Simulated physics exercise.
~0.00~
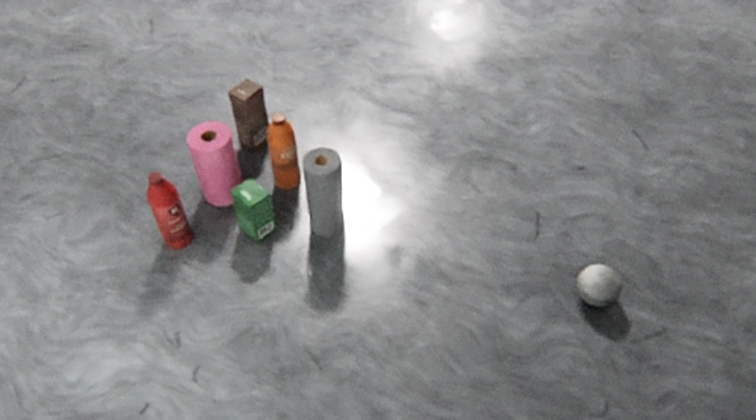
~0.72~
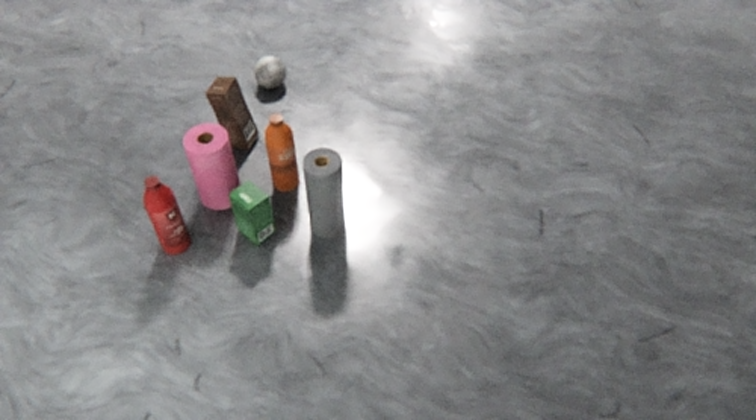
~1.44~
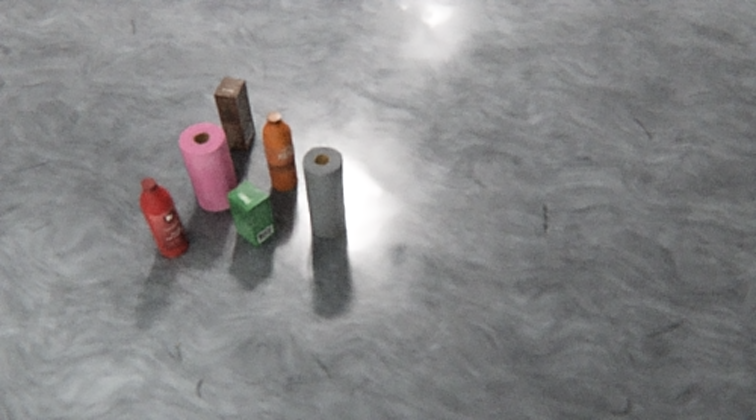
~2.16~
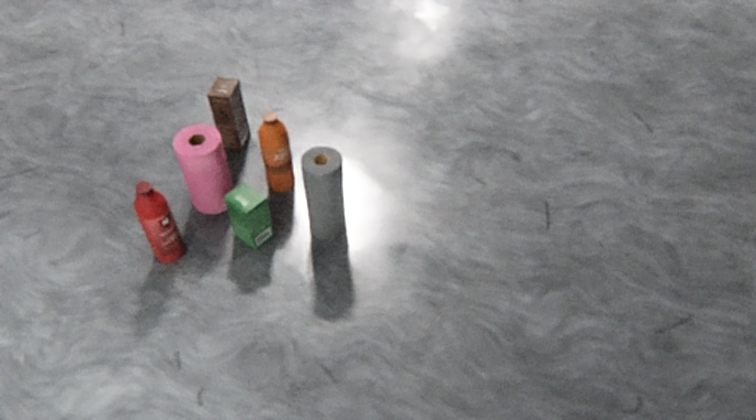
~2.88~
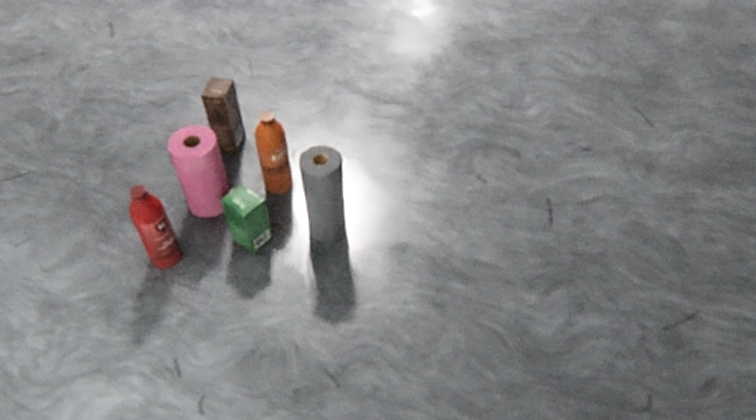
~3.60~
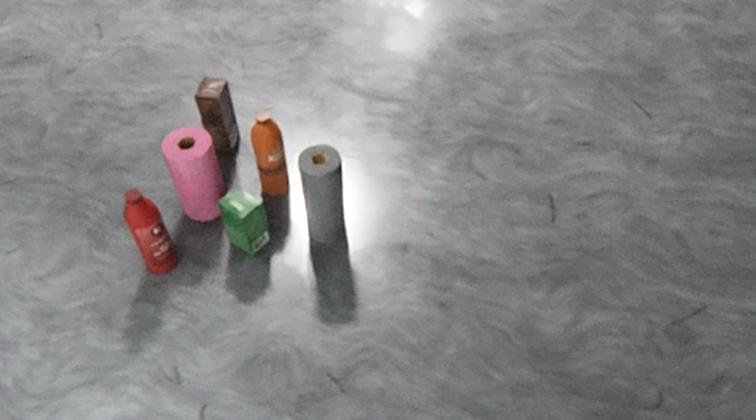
A brown carton stood among a green carton, two bottles and two upright rolls as a white ball rolled in from the right, passing behind them; the brown carton leaned briefly, then settled upright, and the ball was gone with everything still standing.
